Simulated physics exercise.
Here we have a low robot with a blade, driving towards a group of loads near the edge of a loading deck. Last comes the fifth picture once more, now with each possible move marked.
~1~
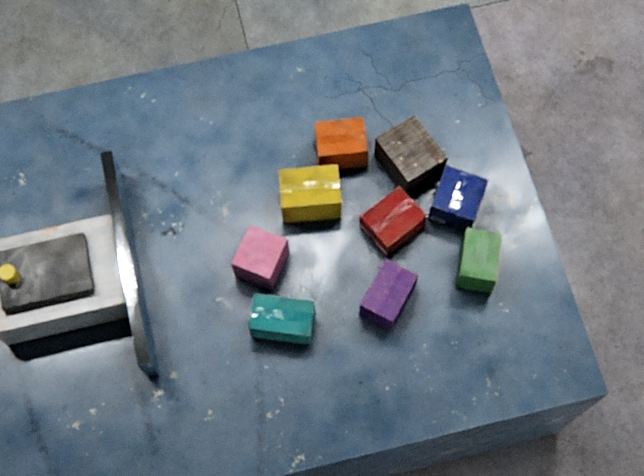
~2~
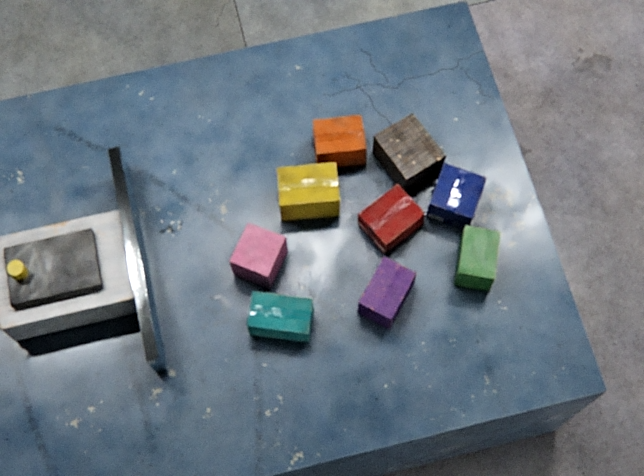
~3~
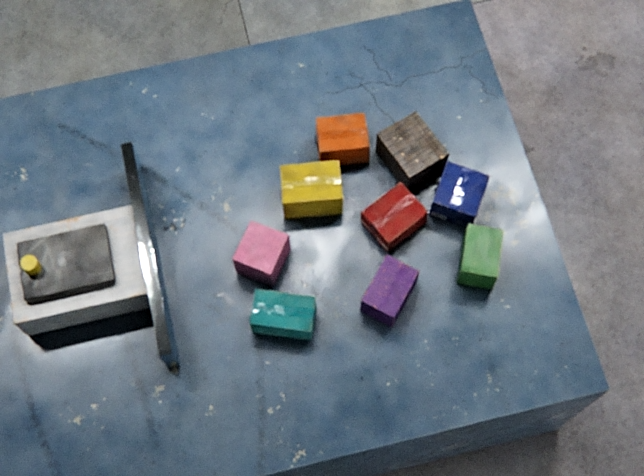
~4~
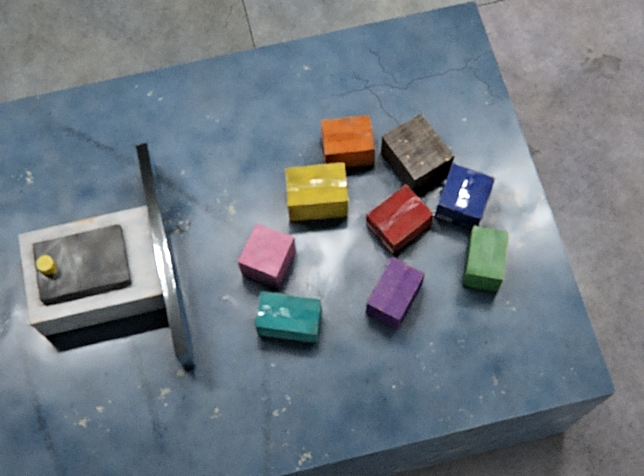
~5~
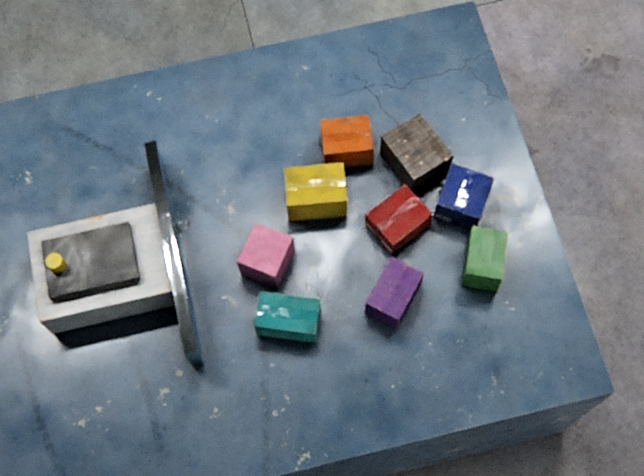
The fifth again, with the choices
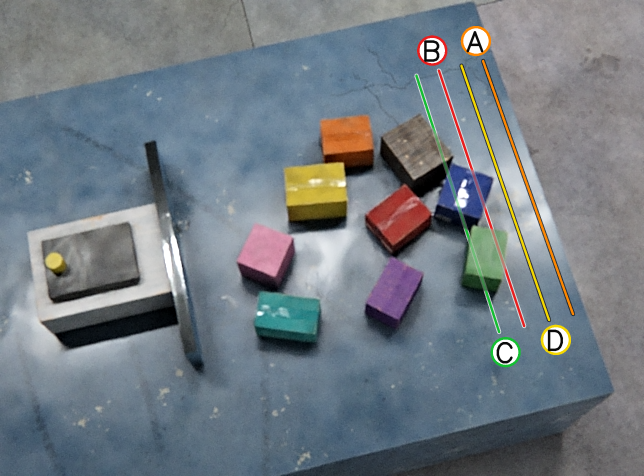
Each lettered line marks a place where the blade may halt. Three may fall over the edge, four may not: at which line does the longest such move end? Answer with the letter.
No farther than C.
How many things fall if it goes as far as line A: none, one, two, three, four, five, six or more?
By then, six or more.
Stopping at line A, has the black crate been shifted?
By then, yes.
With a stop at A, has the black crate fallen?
Yes.
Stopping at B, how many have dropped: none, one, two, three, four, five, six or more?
By then, five.
On the marked copy, A at (526, 181); B at (479, 191); C at (455, 197); D at (503, 186).
Taking C. A third of the way, robot (204, 234); turquoise box (332, 298); pink crate (309, 236).
Two thirds of the way, robot (307, 211); green crate (517, 245); blue parcel (495, 193).
When it is over, robot (387, 192); green crate over the edge; blue parcel over the edge; two fallen.
As for the rest, A drops nine; B drops five; D drops five.
